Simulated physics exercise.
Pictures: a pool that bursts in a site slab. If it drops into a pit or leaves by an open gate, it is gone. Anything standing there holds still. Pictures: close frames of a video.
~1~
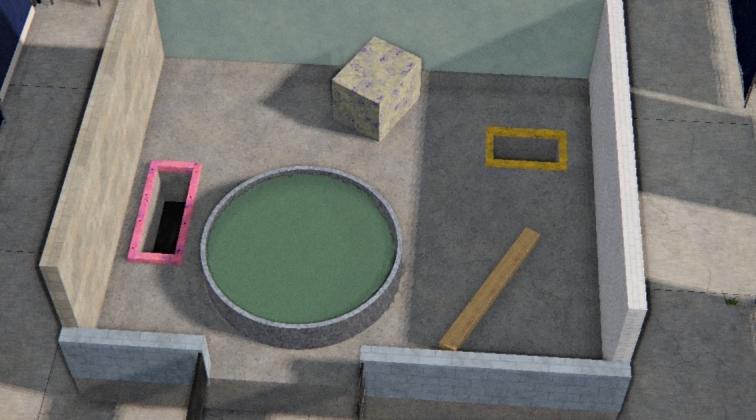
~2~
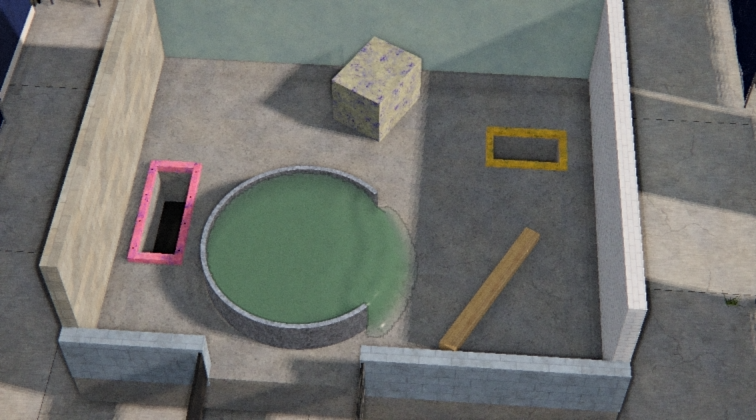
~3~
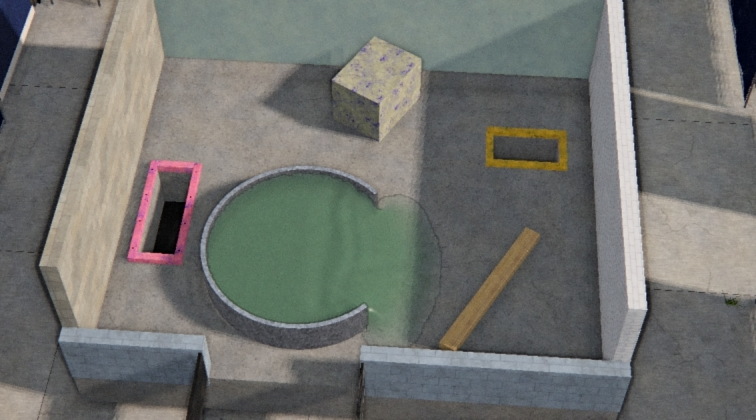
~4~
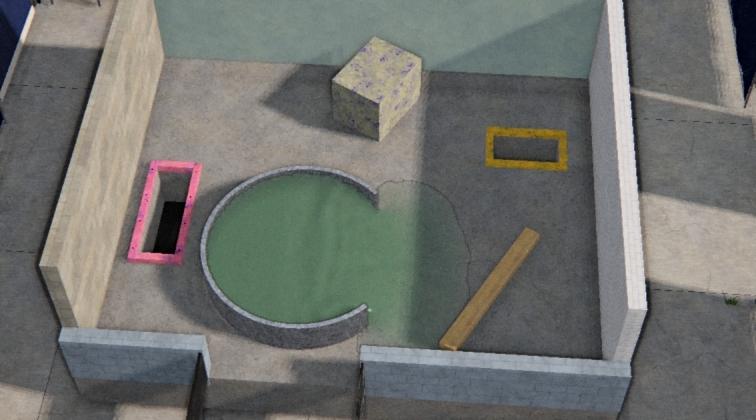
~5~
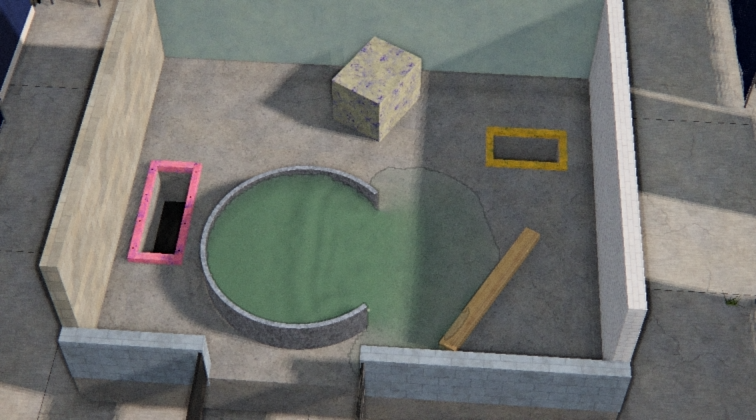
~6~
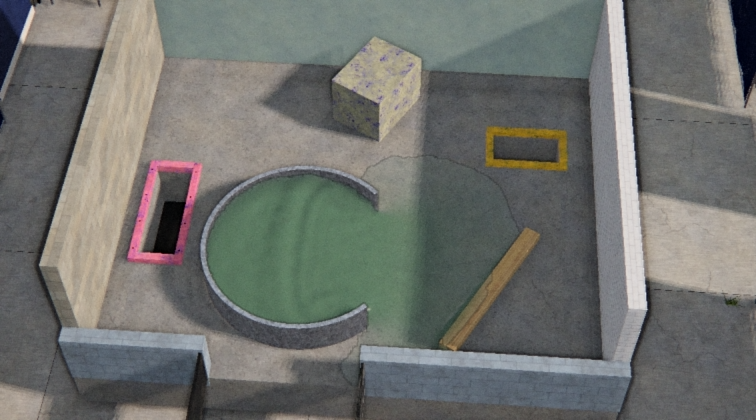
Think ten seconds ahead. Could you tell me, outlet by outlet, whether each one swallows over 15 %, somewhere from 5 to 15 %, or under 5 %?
Sure: The gate swallows from 5 to 15 %, the pink pit swallows under 5 %, the yellow pit swallows over 15 %.
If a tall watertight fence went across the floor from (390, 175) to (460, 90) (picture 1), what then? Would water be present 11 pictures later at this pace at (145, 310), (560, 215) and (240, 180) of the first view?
Result, listed order: Spot 1 kept clear of the flood, spot 2 reached by the flood, spot 3 kept clear of the flood.
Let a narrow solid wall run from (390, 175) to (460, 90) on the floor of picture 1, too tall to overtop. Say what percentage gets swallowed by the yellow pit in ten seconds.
The yellow pit takes 20 parts in a hundred.
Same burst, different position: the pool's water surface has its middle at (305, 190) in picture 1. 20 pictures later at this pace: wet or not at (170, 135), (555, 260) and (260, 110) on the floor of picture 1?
Okay, first one high and dry, second one got wet, last one high and dry.
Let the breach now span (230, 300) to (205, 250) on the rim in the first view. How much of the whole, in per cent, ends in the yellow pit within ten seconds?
The yellow pit gets 0 per cent.
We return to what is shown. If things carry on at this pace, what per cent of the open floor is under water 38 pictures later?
That works out at 60 %.
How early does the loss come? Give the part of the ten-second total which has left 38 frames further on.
Close to 65 out of every hundred.
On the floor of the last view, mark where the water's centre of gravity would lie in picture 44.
I'd mark it close to (440, 244).
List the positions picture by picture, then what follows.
The first frame shows the round tank at (302, 246) is whole and still.
In the second frame, the front is at (368, 330), out from the gap at (397, 263).
In the third frame, water pours out at (397, 265) and has run to (375, 345).
In the fourth frame, the front is at a hidden place, out from the gap at (397, 266).
In the fifth frame, water pours out at (397, 267) and has run to a hidden place.
In the sixth frame, the front is at (474, 174), out from the gap at (397, 266).
A moment on, water covers 30 % of the floor; the gate 0 %, the pink pit 0 %, the yellow pit 0 %.
Next, water covers 40 % of the floor; the gate 0 %, the pink pit 0 %, the yellow pit 1 %.
Then, water covers 45 % of the floor; the gate 0 %, the pink pit 0 %, the yellow pit 6 %.
Later, water covers 60 % of the floor; the gate 3 %, the pink pit 0 %, the yellow pit 13 %.
In the end, water covers 75 % of the floor; the gate 8 %, the pink pit 0 %, the yellow pit 18 %.
